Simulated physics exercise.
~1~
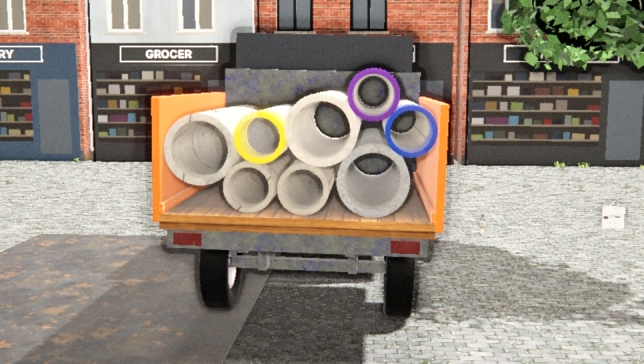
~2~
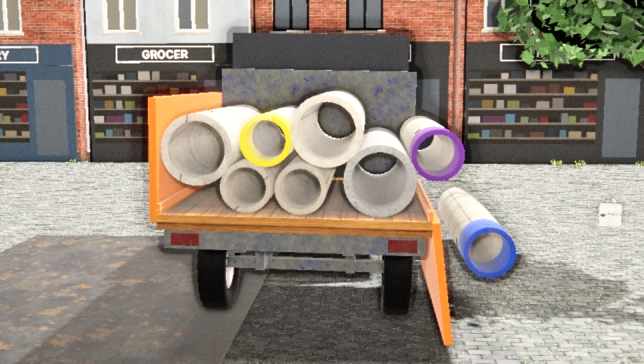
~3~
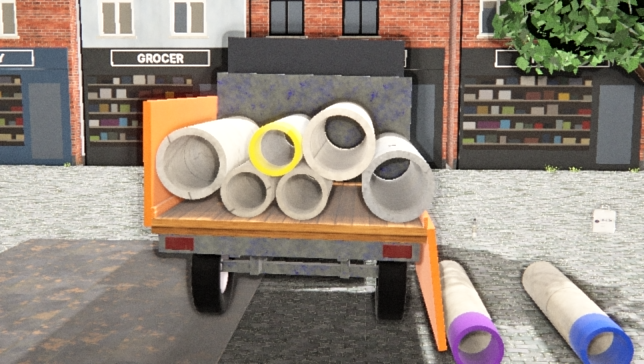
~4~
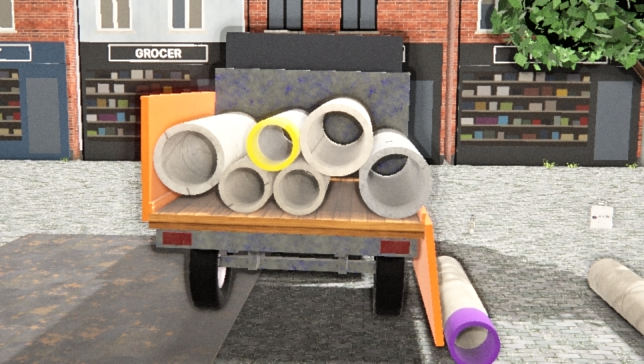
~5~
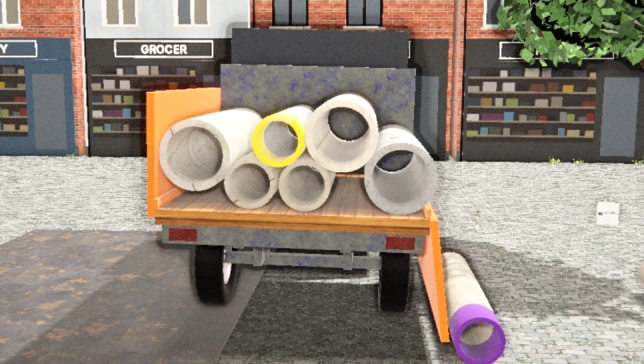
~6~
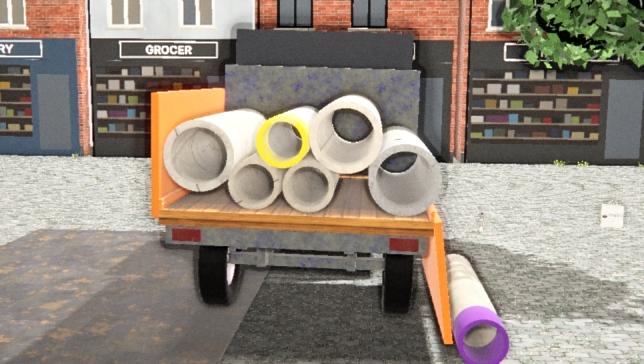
The clip opens on the back of a parked flatbed lorry, its orange-sided deck stacked with eight concrete pipes seen end-on, three of them rimmed in yellow, purple and blue. The right side board swings out and down while the left one stays up. The blue-rimmed pipe drops over the open edge, and the purple-rimmed one follows it to the ground as the remaining load shifts slightly right. The blue one rolls away to the right and out of view. At the end, the purple one rests beside the lowered board, and six pipes, including the yellow-rimmed one, remain aboard.
